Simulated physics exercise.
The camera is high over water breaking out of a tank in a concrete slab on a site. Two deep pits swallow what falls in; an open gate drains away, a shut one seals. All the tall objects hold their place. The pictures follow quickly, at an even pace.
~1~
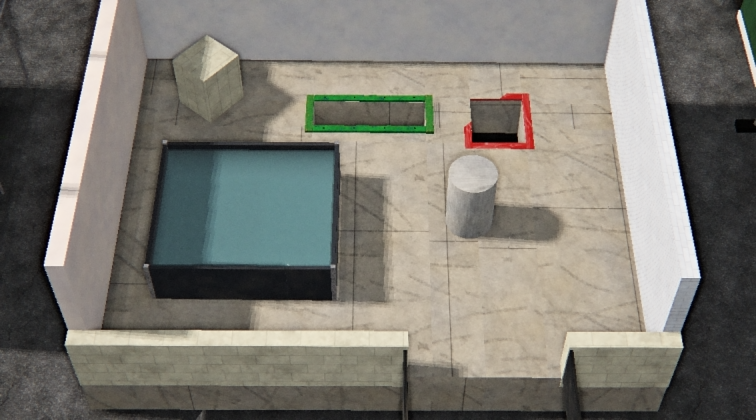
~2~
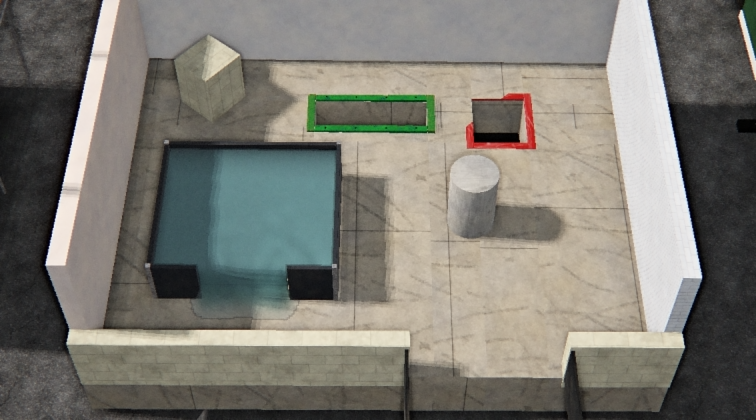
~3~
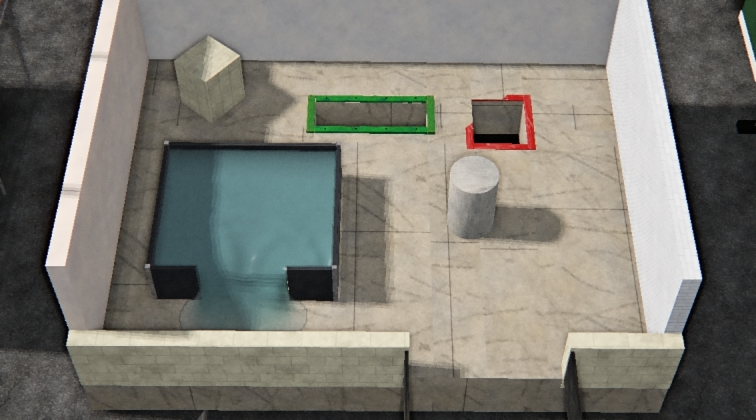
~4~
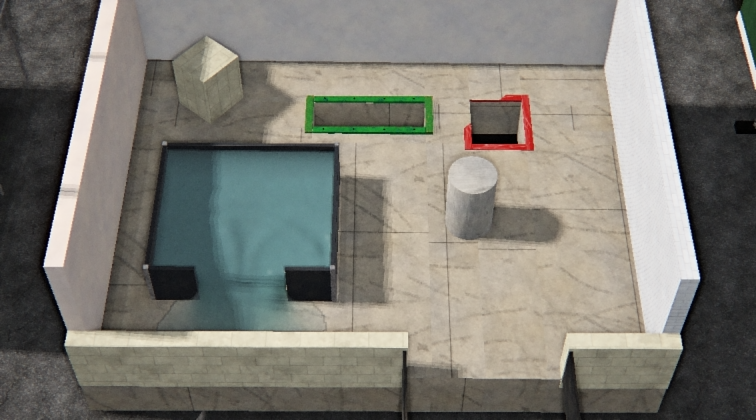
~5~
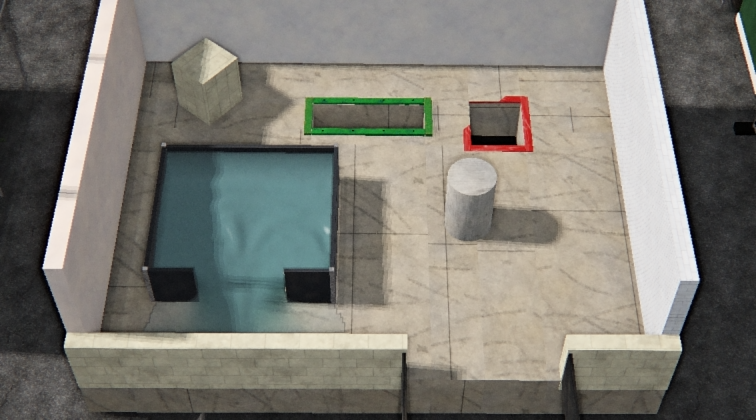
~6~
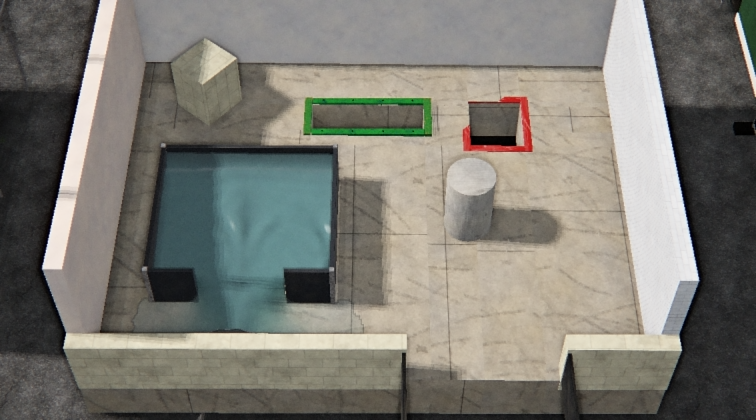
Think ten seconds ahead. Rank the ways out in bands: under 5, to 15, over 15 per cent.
The gate takes from 5 to 15 %; the red pit takes from 5 to 15 %; the green pit takes less than 5 %.
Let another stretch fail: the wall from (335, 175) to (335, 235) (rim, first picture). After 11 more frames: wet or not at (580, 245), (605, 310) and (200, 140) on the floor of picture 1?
As listed: Flooded, under water, free of water.
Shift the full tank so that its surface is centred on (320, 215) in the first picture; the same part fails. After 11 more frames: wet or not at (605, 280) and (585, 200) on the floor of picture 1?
As listed: Flooded, clear.
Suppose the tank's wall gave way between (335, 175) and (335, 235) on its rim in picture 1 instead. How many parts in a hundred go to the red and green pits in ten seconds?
Per cent: Red 30, green 0.
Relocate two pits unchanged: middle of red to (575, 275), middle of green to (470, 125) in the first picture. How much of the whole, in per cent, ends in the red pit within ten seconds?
In per cent: Red 20.
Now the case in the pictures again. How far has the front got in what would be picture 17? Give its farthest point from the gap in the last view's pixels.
I would point to (609, 365).
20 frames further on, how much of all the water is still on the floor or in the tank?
About 98 per cent.
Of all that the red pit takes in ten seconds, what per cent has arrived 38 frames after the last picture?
Close to 10 %.
A moment on, water covers 15 % of the floor; the gate 0 %, the red pit 0 %, the green pit 0 %.
Next, water covers 40 % of the floor; the gate 0 %, the red pit 0 %, the green pit 0 %.
Then, water covers 55 % of the floor; the gate 1 %, the red pit 0 %, the green pit 0 %.
Later, water covers 90 % of the floor; the gate 3 %, the red pit 1 %, the green pit 1 %.
In the end, water covers 95 % of the floor; the gate 7 %, the red pit 11 %, the green pit 3 %.
